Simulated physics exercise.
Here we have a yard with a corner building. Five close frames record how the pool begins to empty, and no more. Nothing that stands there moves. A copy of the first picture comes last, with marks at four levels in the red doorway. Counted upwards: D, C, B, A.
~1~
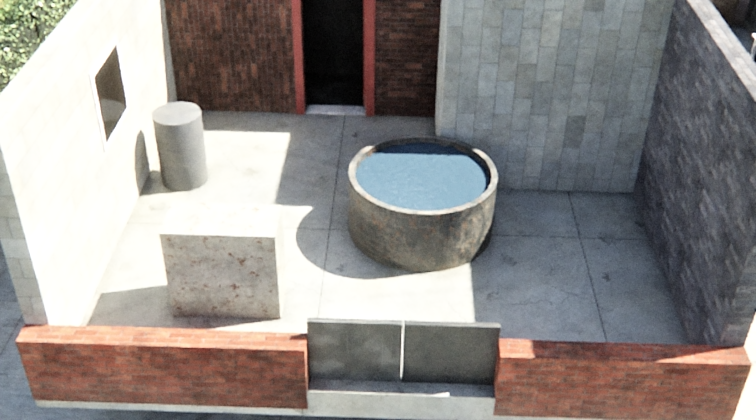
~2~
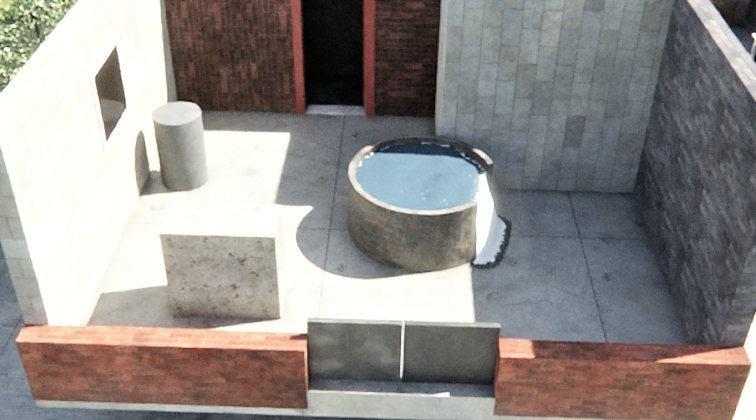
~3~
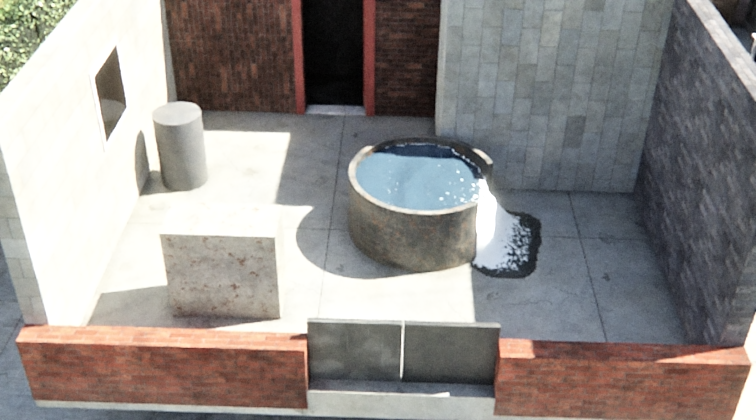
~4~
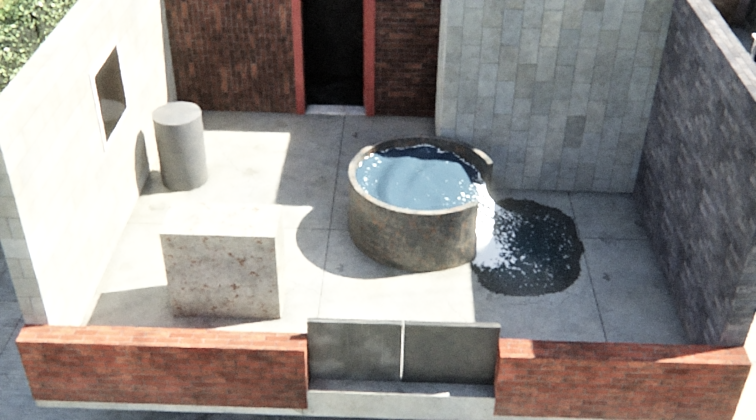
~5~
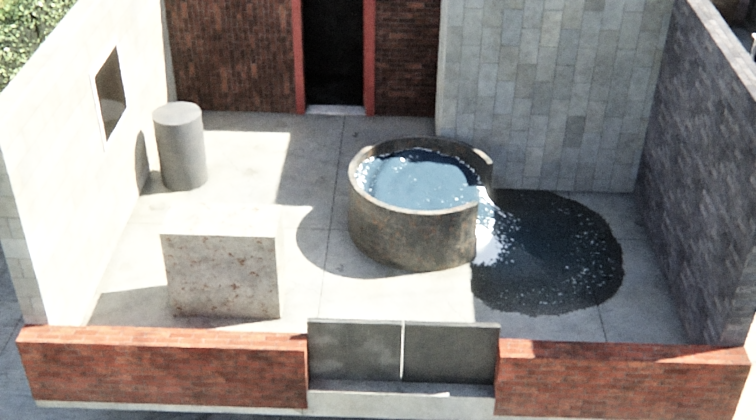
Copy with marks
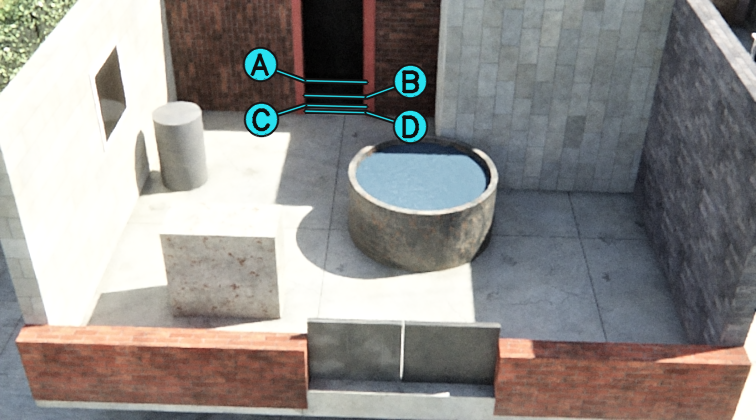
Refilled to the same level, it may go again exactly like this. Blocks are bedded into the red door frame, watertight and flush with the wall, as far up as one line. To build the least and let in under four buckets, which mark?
D will do.
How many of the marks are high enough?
All four.
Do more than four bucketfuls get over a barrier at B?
No, that is safe.
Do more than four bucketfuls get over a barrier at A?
No, not at all.
In cyan, A at (335, 81); B at (335, 96); C at (335, 106); D at (335, 111); from the bottom up D, C, B, A.
For height A, nothing gets over.
For height B, nothing gets over.
For height C, nothing gets over.
For height D, a splash gets over, under a bucket.
